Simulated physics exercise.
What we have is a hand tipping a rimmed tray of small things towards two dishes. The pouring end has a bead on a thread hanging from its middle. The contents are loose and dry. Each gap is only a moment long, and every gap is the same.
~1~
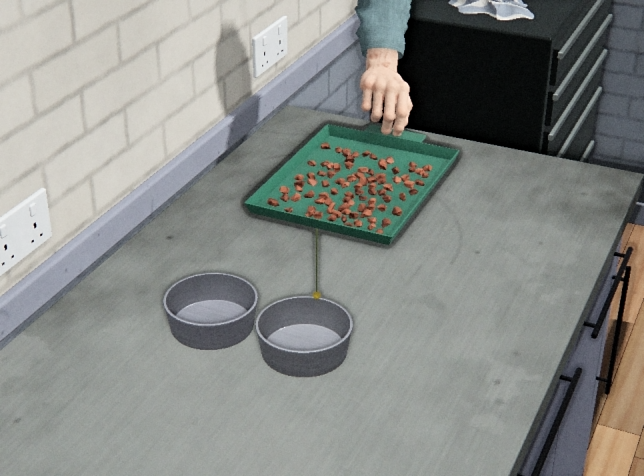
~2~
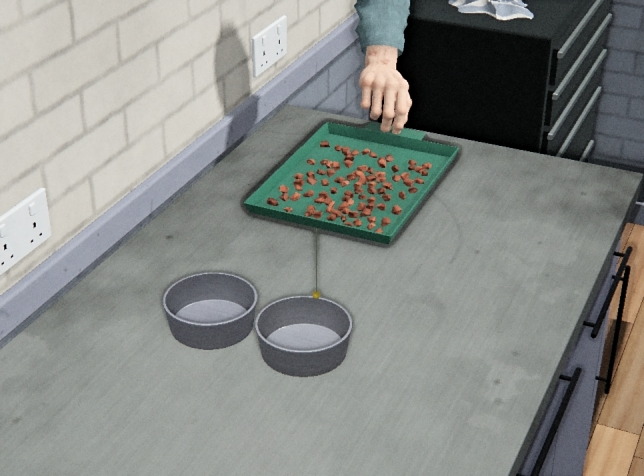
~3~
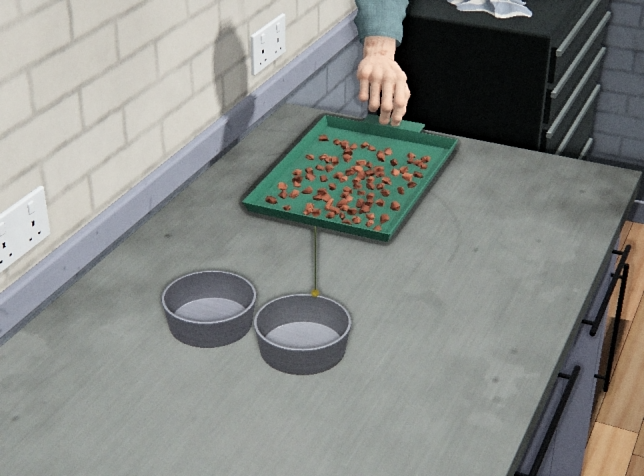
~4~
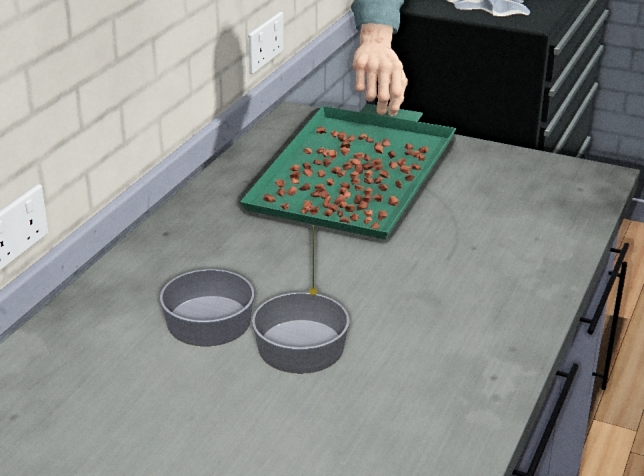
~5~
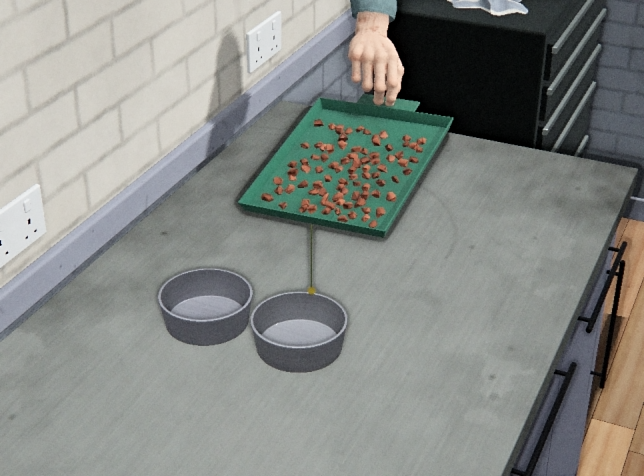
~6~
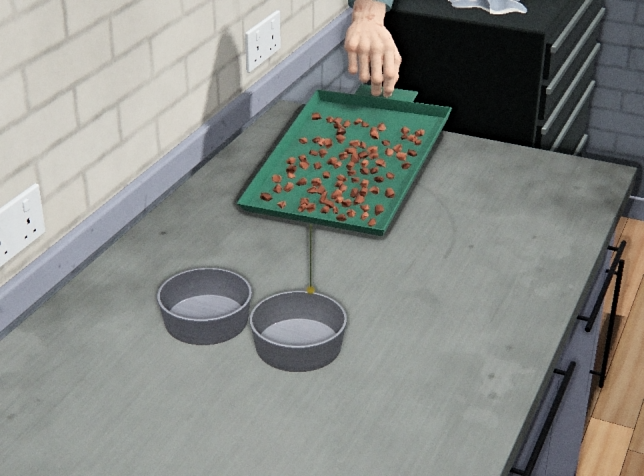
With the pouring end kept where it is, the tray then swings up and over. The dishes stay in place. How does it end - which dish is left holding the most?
The larger heap is bound to sit in the right dish there.
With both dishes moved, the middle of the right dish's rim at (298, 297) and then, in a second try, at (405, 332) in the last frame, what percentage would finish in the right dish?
In order: 50 percent and 0 percent.
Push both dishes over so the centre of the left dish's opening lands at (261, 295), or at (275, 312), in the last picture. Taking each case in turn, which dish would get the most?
Try 1 - the dish at left, try 2 - the dish at left.
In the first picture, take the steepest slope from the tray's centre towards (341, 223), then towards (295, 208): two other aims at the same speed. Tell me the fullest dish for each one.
The rightmost dish, then the leftmost dish.
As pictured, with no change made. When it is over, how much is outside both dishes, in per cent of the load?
Around 20 in a hundred.
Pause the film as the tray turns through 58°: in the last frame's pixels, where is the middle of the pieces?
Around (292, 204).
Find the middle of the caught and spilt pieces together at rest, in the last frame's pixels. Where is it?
I'd mark it at roughly (272, 334).
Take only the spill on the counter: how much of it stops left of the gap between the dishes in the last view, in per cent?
Close to 30 per cent.
Shortly afterwards, tray tipped steeply; all but a few on the tray; only a few in the air.
Next, tray tipped right over; near a quarter on the tray; near a quarter in the right dish; a little in the left dish; a little outside both; near a quarter in the air.
Some moments later, tray tipped past a quarter turn; near half in the right dish; near a quarter in the left dish; near a quarter outside both.
In the end, tray tipped past a quarter turn; near half in the right dish; near a quarter in the left dish; near a quarter outside both.
